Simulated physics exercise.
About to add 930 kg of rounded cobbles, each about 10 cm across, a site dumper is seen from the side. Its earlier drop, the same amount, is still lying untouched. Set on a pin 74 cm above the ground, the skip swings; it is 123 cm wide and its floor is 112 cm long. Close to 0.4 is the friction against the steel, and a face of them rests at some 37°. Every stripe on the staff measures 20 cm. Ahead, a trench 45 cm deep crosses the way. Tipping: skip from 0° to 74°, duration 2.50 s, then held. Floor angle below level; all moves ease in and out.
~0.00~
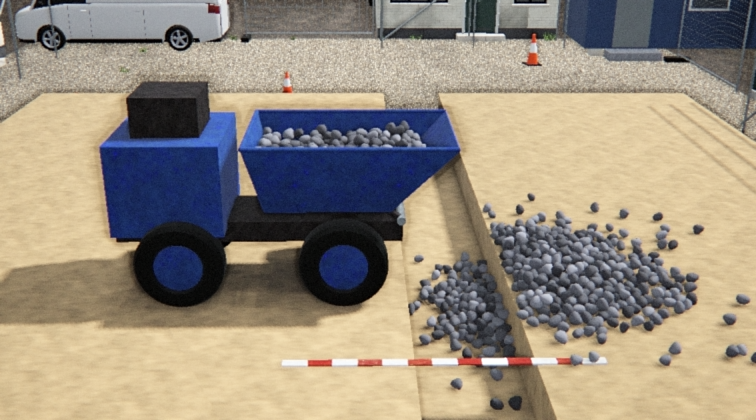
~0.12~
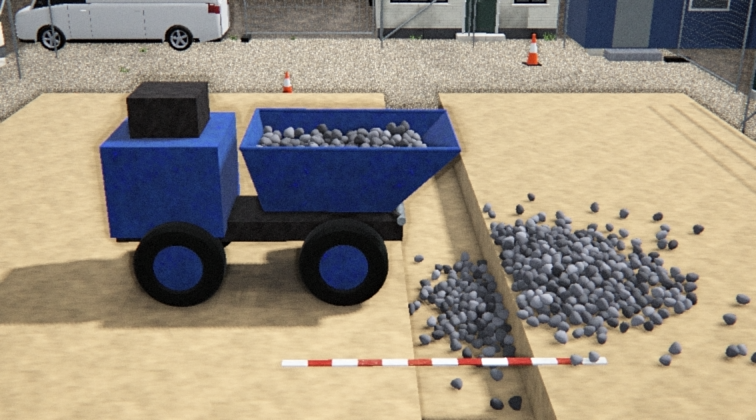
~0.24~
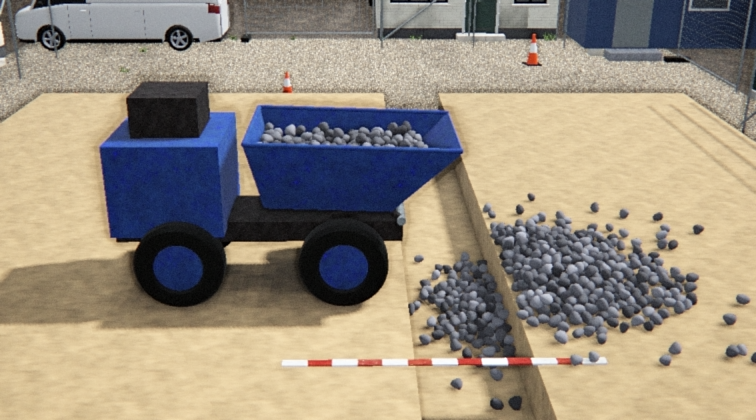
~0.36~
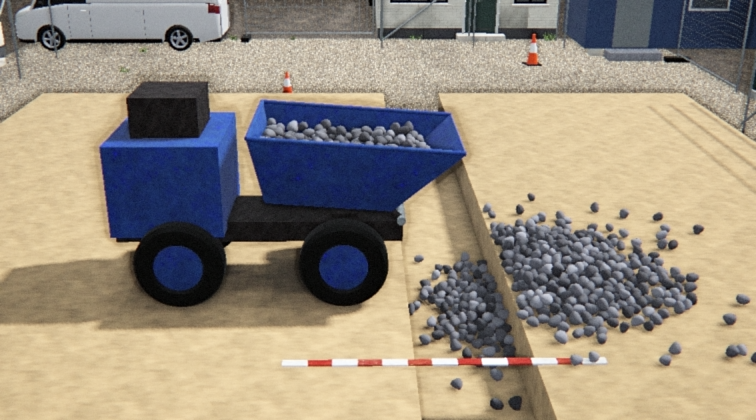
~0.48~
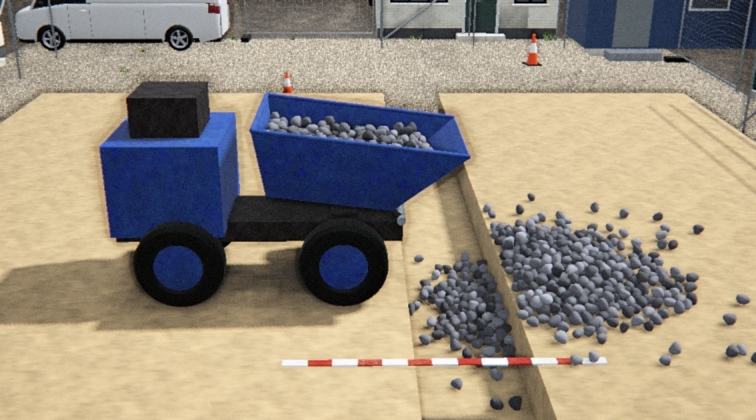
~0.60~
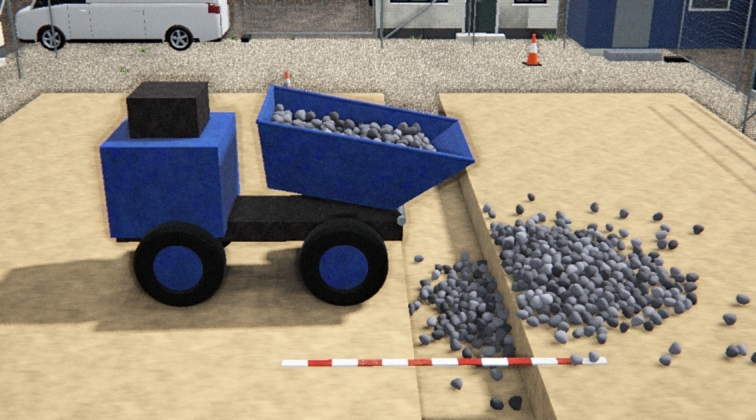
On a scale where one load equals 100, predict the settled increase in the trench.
The settled increase is about 53 in every hundred.
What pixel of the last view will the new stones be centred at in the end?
Roughly pixel (499, 281) in the last view.
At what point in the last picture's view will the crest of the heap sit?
In the last view, close to (545, 238).
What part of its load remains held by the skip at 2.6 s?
Around 40 in a hundred.
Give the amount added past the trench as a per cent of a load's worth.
Roughly 45 in a hundred of a load.
After 1.9 s the floor is at 63°; in per cent of one load, 100 in the skip, 25 in the trench, 75 past the trench; the foremost stones are at (712, 268).
After 2.6 s the floor is at 74°; in per cent of one load, 41 in the skip, 41 in the trench, 118 past the trench; the foremost stones are at (712, 268).
After 3.0 s the floor is at 74°; in per cent of one load, 14 in the skip, 54 in the trench, 132 past the trench; the foremost stones are at (712, 268).
After 5.9 s the floor is at 74°; in per cent of one load, 0 in the skip, 78 in the trench, 122 past the trench; the foremost stones are at (706, 261). Net gain in the trench, 53.
